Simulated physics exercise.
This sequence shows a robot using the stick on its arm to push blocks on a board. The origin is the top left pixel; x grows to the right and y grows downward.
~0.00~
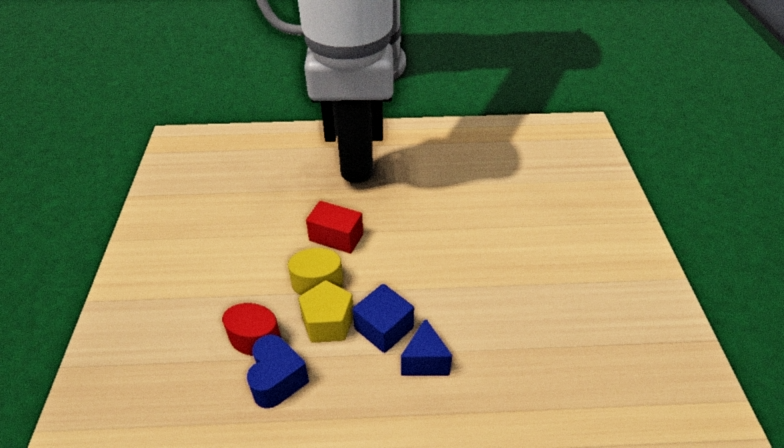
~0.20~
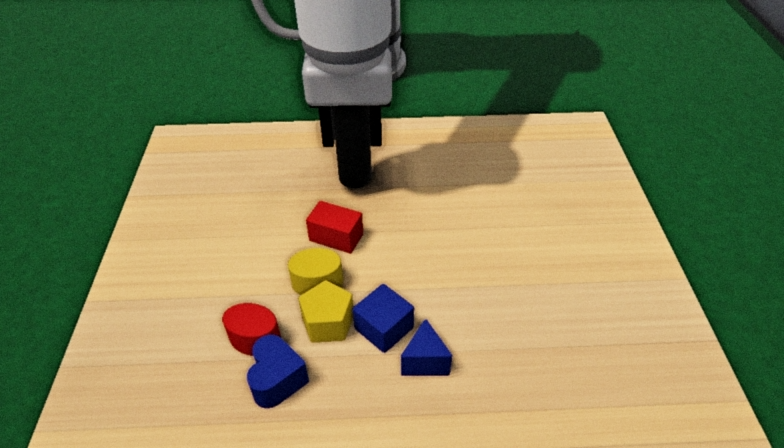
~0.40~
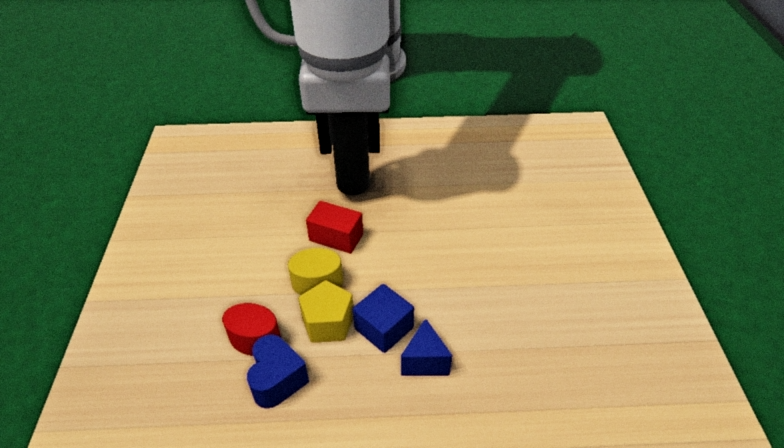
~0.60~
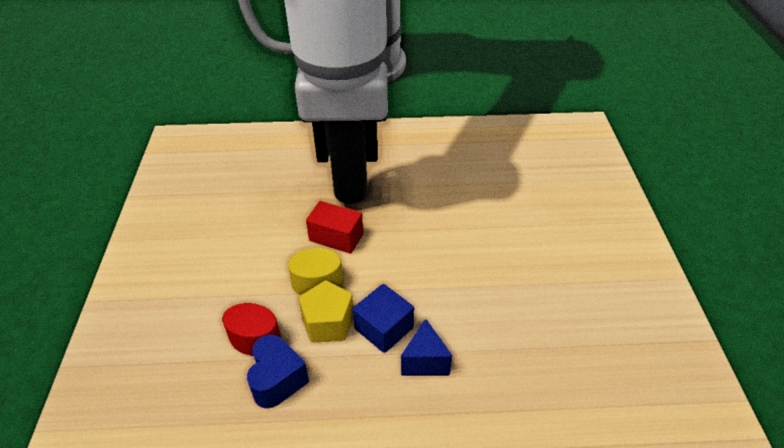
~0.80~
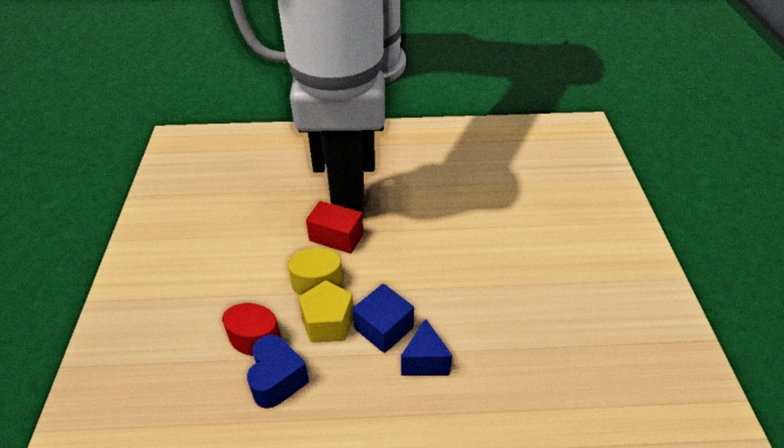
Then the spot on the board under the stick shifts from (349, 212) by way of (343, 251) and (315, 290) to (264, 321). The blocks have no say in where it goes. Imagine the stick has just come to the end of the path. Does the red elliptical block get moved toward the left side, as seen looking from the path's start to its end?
No, it doesn't check out.
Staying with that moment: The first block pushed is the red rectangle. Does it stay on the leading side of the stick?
Prediction: Still leading.
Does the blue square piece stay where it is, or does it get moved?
Put simply, it stays right there.
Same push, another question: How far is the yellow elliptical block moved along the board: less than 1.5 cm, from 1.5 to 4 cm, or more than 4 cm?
Of the three bands, it's over 4 cm.
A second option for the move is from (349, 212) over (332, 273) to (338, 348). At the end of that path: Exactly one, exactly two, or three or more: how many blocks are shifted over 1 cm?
My count: 3 or more.
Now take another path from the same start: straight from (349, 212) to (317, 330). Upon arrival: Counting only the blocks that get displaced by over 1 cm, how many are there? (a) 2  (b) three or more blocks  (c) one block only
Correct choice: B.
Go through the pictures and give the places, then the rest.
In the first picture, lower end of the stick (357, 173), tops of blocks, red elliptical block (249, 319), yellow elliptical block (314, 262), yellow five-sided block (325, 302), red rectangle (334, 216), blue square piece (383, 307).
In the second picture, stick (355, 178), blocks as before.
In the third picture, stick (353, 184), blocks as before.
In the fourth picture, stick (351, 193), blocks as before.
In the fifth picture, stick (348, 202), red elliptical block (249, 319), yellow elliptical block (314, 262), yellow five-sided block (325, 302), red rectangle (334, 216), blue square piece (383, 307).
On the path given first. One third of the way, stick (342, 242); yellow elliptical block (299, 279), turned 15° clockwise; yellow five-sided block (326, 310); red rectangle (319, 252).
Two thirds of the way, stick (312, 281); red elliptical block (215, 343); yellow elliptical block (250, 315), turned 40° clockwise; yellow five-sided block (327, 313); red rectangle (282, 293), turned 20° clockwise.
At the end, stick (261, 312); red elliptical block (158, 387), turned 25° clockwise; yellow elliptical block (199, 358), turned 30° clockwise; yellow five-sided block (327, 313); red rectangle (229, 328); blue square piece not moved.
